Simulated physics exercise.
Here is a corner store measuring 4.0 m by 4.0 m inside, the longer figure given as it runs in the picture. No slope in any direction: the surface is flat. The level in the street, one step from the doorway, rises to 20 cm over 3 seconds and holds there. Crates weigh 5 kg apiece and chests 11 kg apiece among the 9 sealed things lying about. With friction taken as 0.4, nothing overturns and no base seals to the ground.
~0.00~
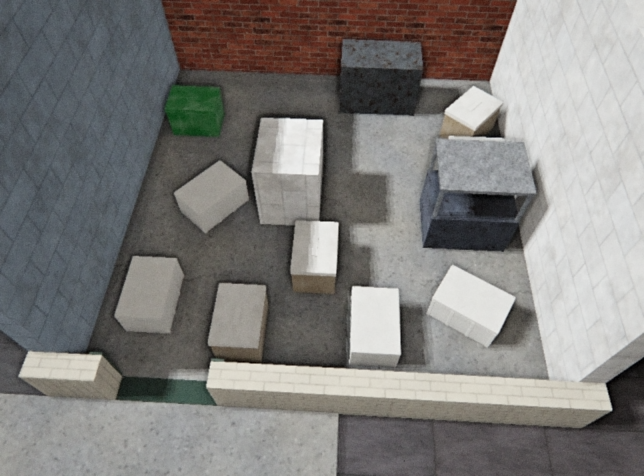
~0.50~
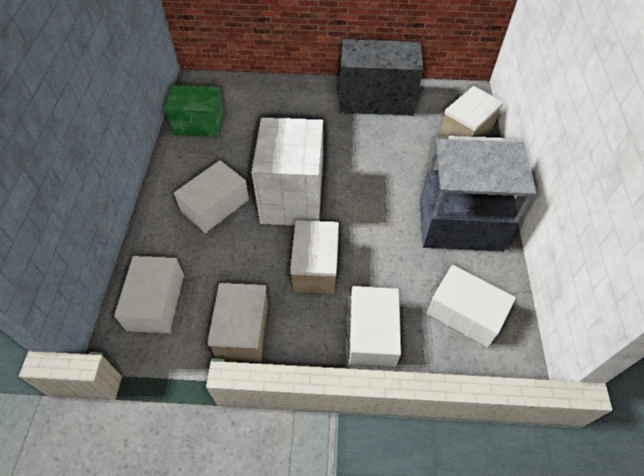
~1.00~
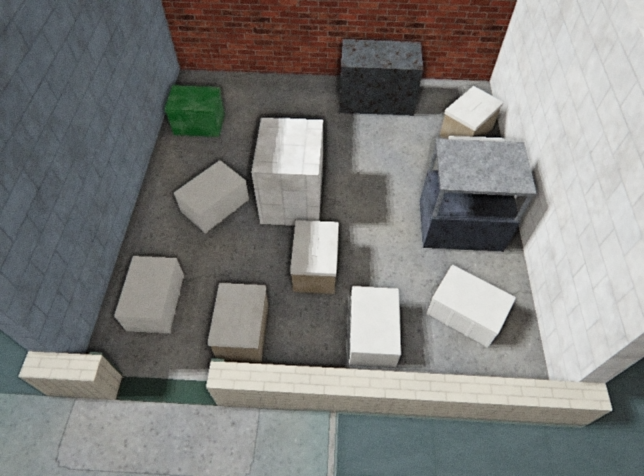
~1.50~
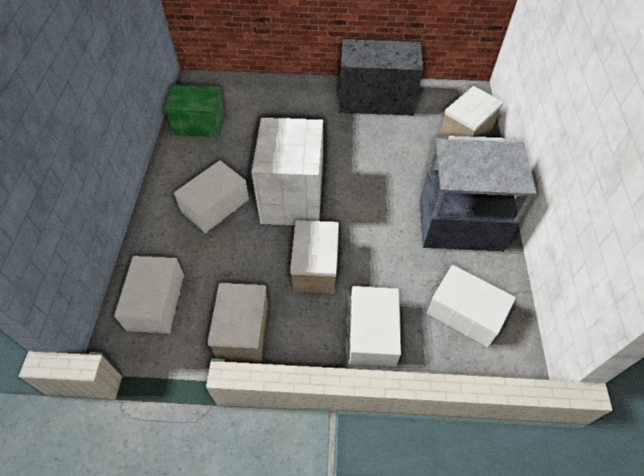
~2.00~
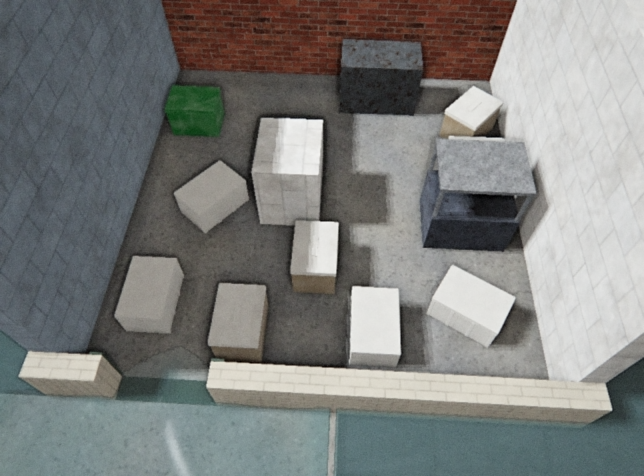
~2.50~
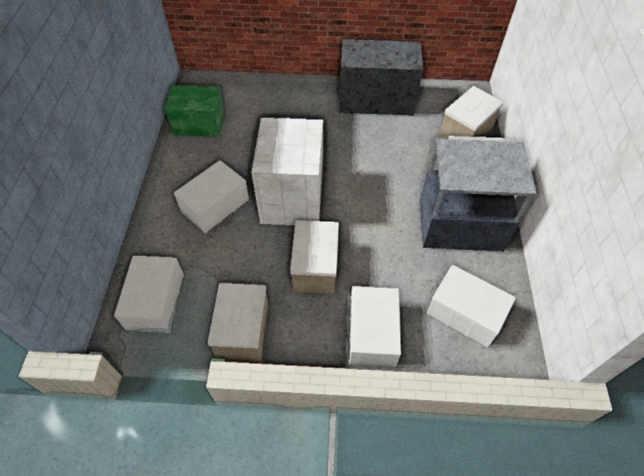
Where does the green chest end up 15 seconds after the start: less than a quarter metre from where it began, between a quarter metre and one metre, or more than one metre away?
It's going to be taken off.
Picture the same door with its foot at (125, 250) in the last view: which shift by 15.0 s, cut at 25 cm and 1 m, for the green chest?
Green chest: Goes a long way.
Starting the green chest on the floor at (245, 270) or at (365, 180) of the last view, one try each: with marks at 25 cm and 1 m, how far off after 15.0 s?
The first time it wanders a bit, the second time it wanders far off.
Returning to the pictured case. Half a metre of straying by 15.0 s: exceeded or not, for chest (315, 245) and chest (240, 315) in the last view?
Within, within.
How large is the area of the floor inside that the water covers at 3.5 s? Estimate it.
Roughly 3.0 m2.
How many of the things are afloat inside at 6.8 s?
At that instant the tally stands at 3.
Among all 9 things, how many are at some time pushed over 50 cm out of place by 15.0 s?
That comes to 6.
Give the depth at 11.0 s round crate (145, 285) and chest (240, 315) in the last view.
I'd put it at 7 cm and 3 cm respectively.
After 3.5 s the green chest is near (193, 98), 0.0 m from its start, aground; 0 afloat.
After 6.8 s the green chest is near (225, 54), 0.8 m from its start, afloat; 3 afloat.
After 11.0 s the green chest is near (317, 75), 1.4 m from its start, afloat; 7 afloat.
After 15.0 s the green chest is near (397, 216), 2.7 m from its start, afloat; 9 afloat.
